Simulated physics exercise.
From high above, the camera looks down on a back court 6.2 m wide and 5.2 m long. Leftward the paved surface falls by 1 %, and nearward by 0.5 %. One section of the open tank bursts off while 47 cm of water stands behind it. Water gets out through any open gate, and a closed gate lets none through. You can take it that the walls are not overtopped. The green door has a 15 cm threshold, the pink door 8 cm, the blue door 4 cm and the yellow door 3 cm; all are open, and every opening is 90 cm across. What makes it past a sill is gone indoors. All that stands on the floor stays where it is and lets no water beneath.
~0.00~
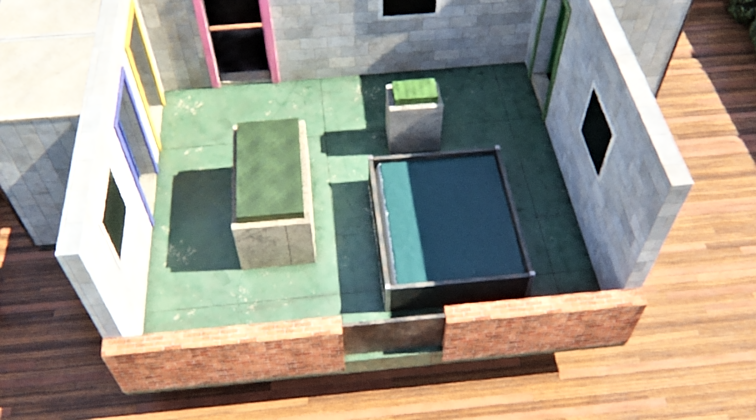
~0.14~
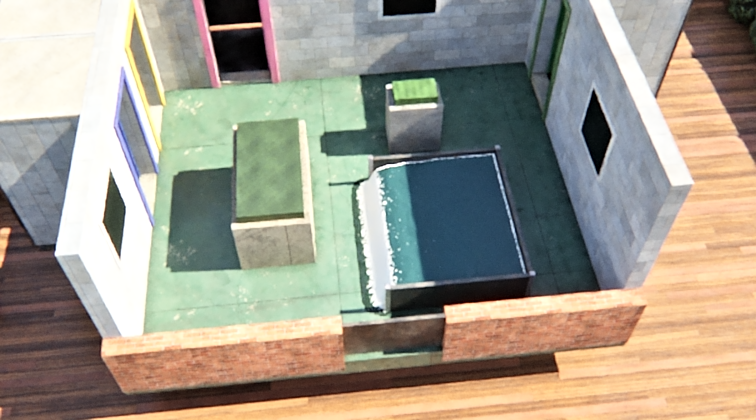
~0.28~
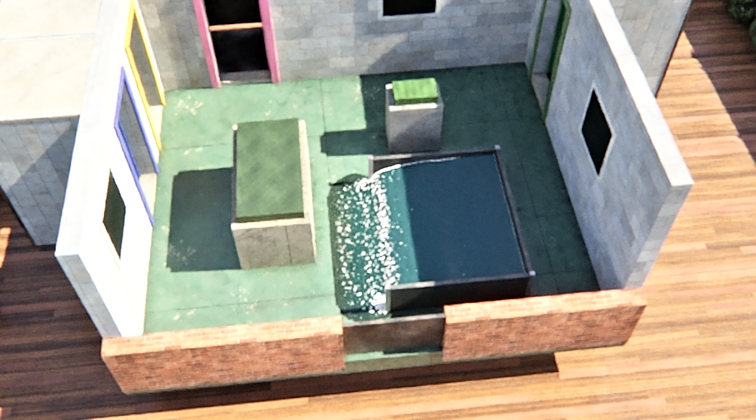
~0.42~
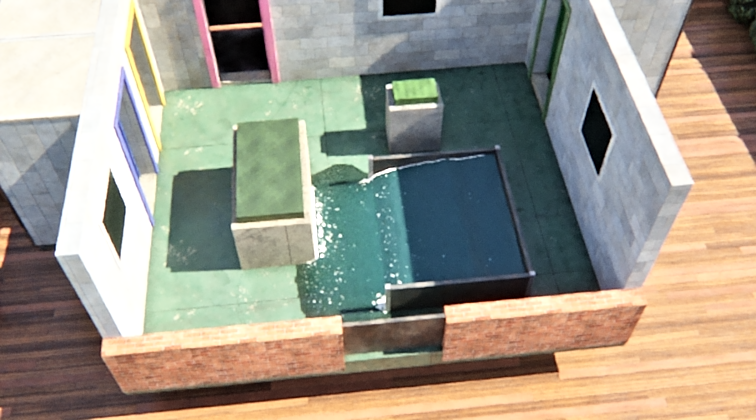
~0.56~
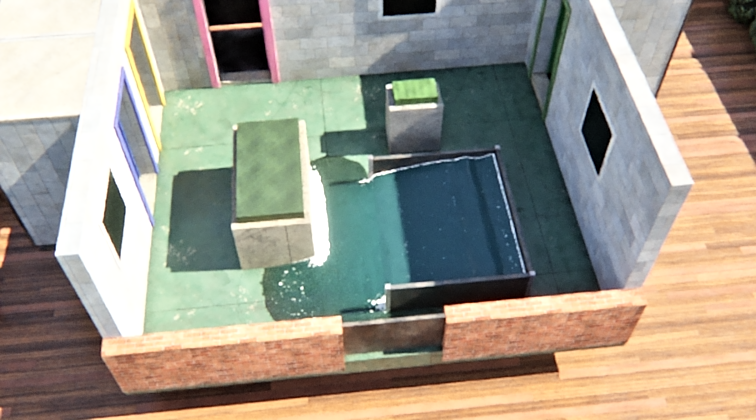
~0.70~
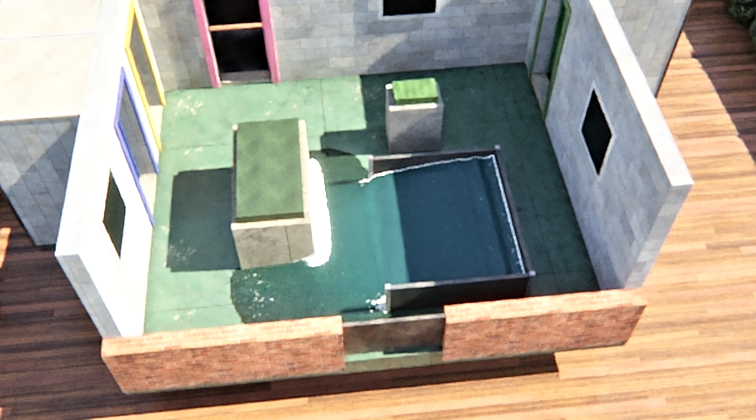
A large open tank in a walled green courtyard burst along its left side, and foaming water poured out, spread across the floor to a grass-topped block, and crept around its near end.
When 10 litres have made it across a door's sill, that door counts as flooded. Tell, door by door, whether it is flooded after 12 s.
Green door - no; pink door - yes; blue door - yes; yellow door - yes.
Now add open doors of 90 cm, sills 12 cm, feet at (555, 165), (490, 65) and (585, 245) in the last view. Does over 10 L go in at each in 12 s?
Note, doorways in listed order: Stays short, stays short, stays short.
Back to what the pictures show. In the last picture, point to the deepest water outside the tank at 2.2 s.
Close to pixel (141, 365).
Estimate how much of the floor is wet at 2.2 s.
Covered: Roughly 40 %.
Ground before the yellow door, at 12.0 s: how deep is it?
About 7.5 cm deep.
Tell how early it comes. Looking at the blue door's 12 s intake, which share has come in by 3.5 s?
0 percent or so by then.
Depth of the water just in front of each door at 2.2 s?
Depths in cm: Green 0, pink 7, blue 1, yellow 0.
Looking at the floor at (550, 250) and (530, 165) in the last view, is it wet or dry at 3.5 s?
I'd say spared, then spared.
After 1.4 s water covers 30 % of the floor and is deepest (36 cm) near (325, 235); green door not reached, pink door not reached, blue door not reached, yellow door not reached.
After 2.2 s water covers 40 % of the floor and is deepest (38 cm) near (141, 365); green door not reached, pink door 7 cm at the sill, 0 L in, blue door not reached, yellow door not reached.
After 3.5 s water covers 70 % of the floor and is deepest (24 cm) near (141, 365); green door not reached, pink door 8 cm at the sill, 1 L in, blue door 7 cm at the sill, 0 L in, yellow door 5 cm at the sill, 0 L in.
After 7.0 s water covers 95 % of the floor and is deepest (14 cm) near (162, 118); green door 4 cm at the sill, 0 L in, pink door 10 cm at the sill, 46 L in, blue door 6 cm at the sill, 9 L in, yellow door 12 cm at the sill, 98 L in.
After 12.0 s water covers 100 % of the floor and is deepest (9 cm) near (151, 251); green door 6 cm at the sill, 0 L in, pink door 5 cm at the sill, 51 L in, blue door 8 cm at the sill, 44 L in, yellow door 8 cm at the sill, 205 L in.
